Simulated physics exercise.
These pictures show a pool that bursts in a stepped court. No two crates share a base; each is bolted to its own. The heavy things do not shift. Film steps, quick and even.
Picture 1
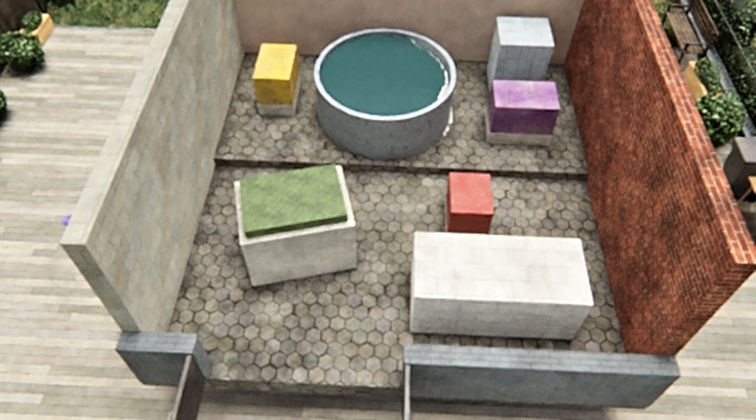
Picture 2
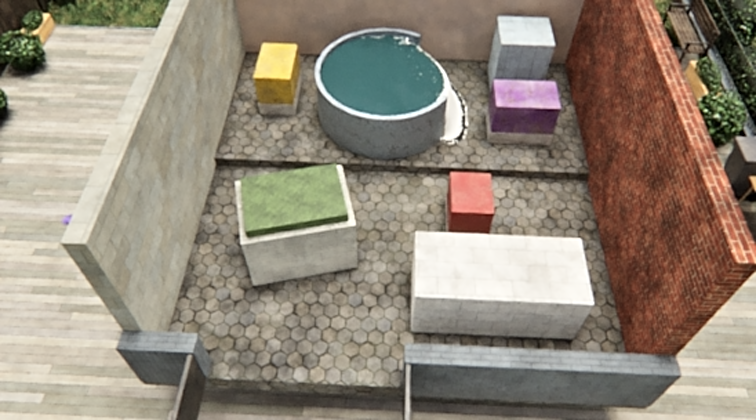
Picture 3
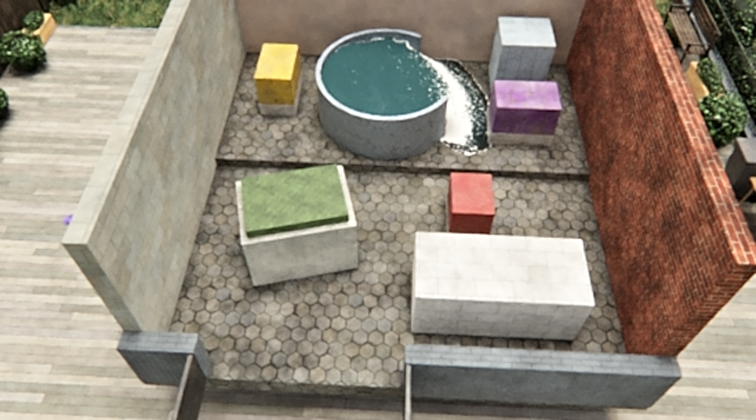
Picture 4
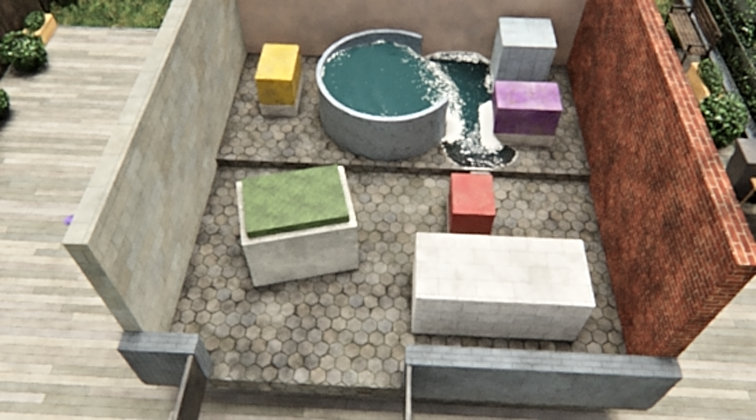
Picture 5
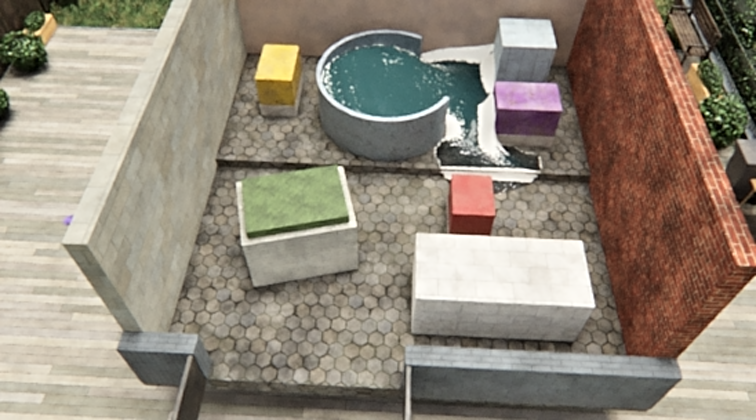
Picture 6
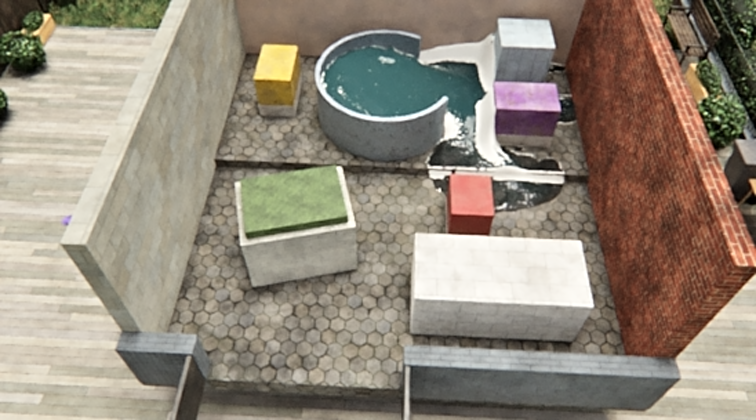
A round tank of still water opened on its right side, and the water poured out past the purple crate, then ran over the step toward the red crate and spread around it.
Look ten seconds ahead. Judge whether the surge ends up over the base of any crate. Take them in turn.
The red crate gets dampened by the water. The purple crate gets dampened by the water. The yellow crate avoids any dampness from the water.
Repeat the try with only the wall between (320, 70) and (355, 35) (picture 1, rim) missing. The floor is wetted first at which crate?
My pick is the one in yellow.
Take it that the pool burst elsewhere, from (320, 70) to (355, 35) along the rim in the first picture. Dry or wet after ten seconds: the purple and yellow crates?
The purple crate is untouched; the yellow crate is reached.
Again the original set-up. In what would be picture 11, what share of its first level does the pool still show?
Somewhere around 50 %, give or take.
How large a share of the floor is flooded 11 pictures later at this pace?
It comes to 45 per cent.
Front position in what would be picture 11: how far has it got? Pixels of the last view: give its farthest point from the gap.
Approximate pixel: (601, 282).
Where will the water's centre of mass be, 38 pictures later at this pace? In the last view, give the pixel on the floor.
I reckon somewhere around (414, 168).
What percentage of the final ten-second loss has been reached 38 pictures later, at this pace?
I'd say about 25 per cent.
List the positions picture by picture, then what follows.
Still water in the round tank at (385, 75), in the first picture.
The front is at (454, 140), out from the gap at (446, 90), in the second picture.
Water pours out at (446, 93) and has run to (481, 147), in the third picture.
Water pours out at (447, 96) and has run to (505, 159), in the fourth picture.
The front is at (529, 172), out from the gap at (447, 96), in the fifth picture.
Water pours out at (445, 96) and has run to (562, 67), in the sixth picture.
A moment on, water covers 30 % of the floor; the red crate water round its plinth, the purple crate water round its plinth, the yellow crate not reached.
Next, water covers 45 % of the floor; the red crate water round its plinth, the purple crate water round its plinth, the yellow crate water round its plinth.
Then, water covers 70 % of the floor; the red crate water round its plinth, the purple crate water round its plinth, the yellow crate water round its plinth.
Later, water covers 95 % of the floor; the red crate water round its plinth, the purple crate water round its plinth, the yellow crate water round its plinth.
In the end, water covers 95 % of the floor; the red crate was topped, the purple crate was topped, the yellow crate stayed above the water.
